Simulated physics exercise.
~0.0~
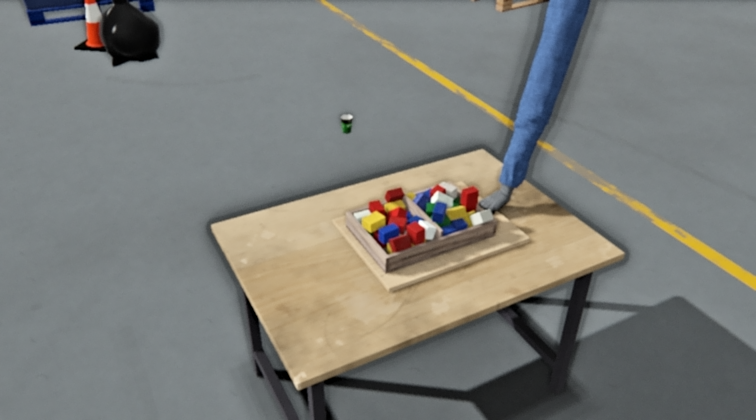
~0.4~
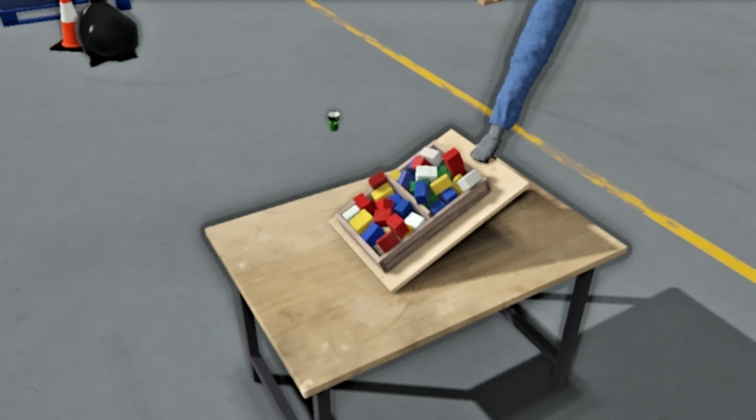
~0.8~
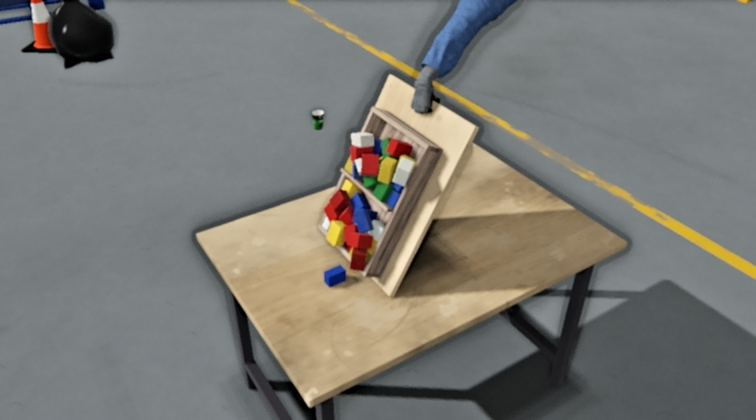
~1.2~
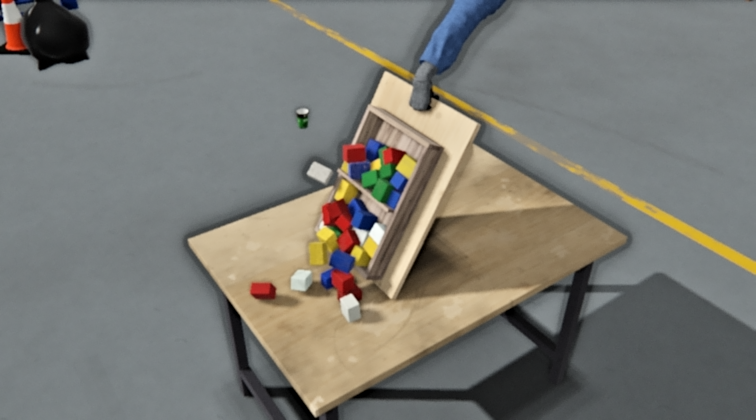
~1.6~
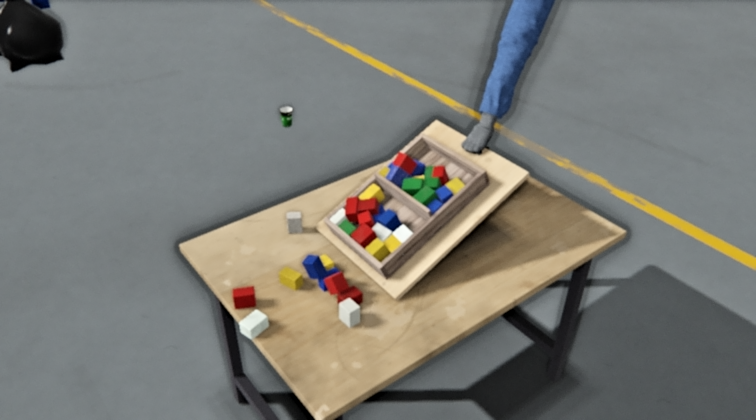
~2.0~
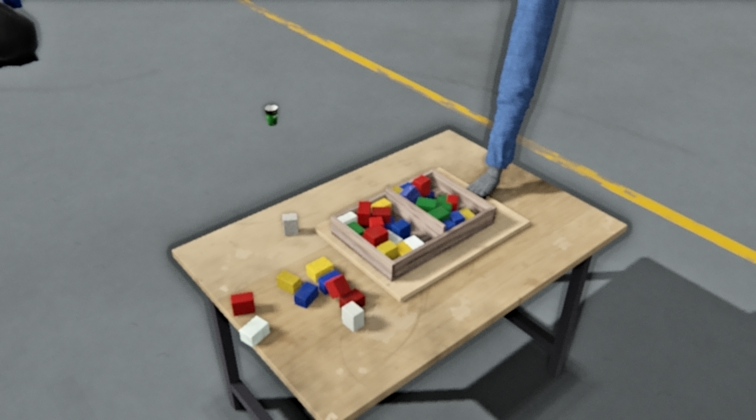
A hand tilts a board holding a brick-filled wooden box, spills some bricks, and lowers it flat.
